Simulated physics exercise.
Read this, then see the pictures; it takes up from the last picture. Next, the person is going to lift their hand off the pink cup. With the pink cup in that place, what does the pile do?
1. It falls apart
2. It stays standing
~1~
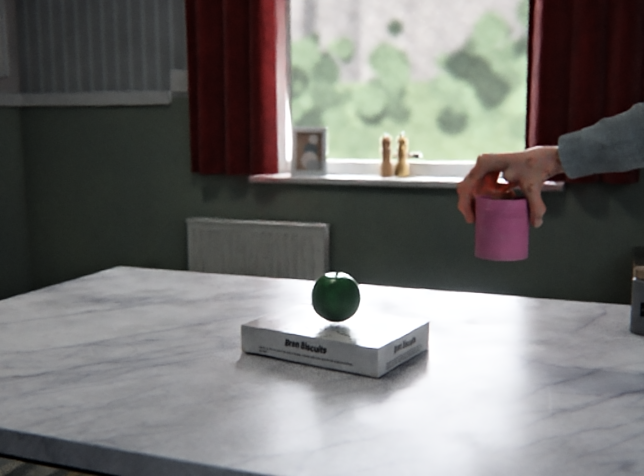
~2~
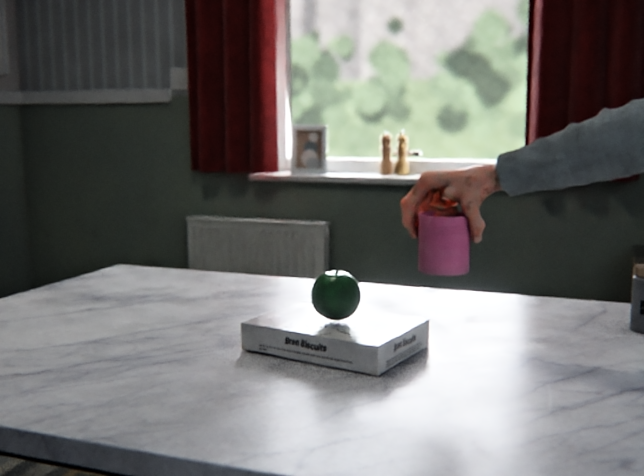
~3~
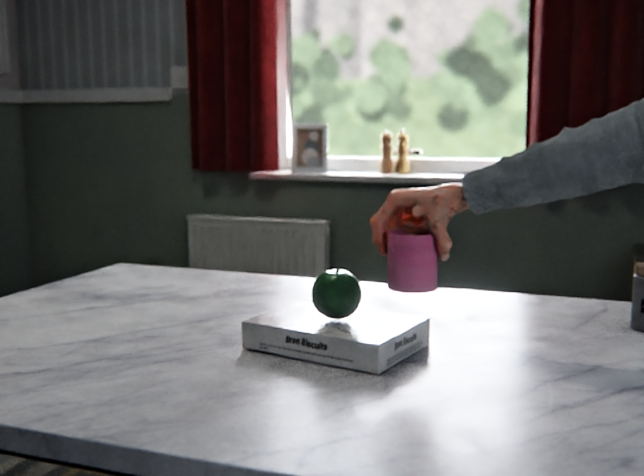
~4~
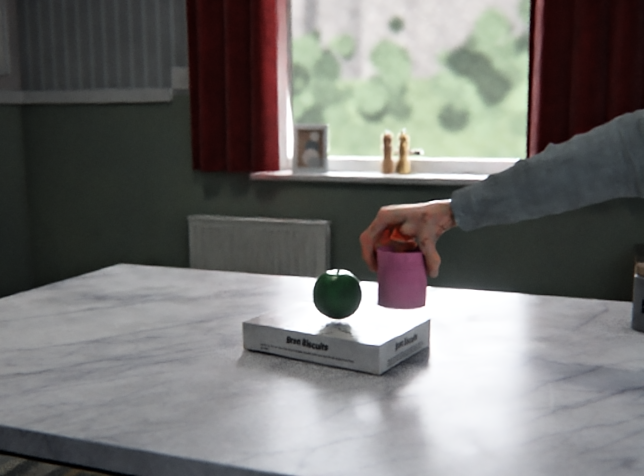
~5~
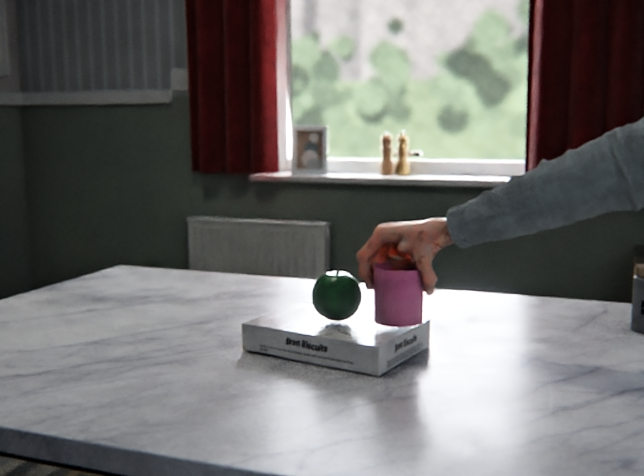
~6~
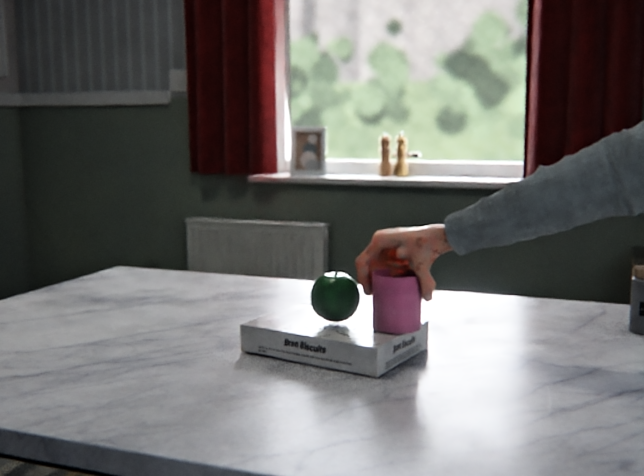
It stays standing (2).
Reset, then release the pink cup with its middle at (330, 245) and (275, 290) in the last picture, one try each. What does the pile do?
Try one: Collapse. Try two: Stable.
Then, 0.70 s after the last picture, nothing has stirred.
Then, 1.60 s after the last picture, pink cup resting near (397, 301).
At rest, all 4 in place. Seen from the same camera at the end, pink cup near (397, 301). The pile keeps its balance.
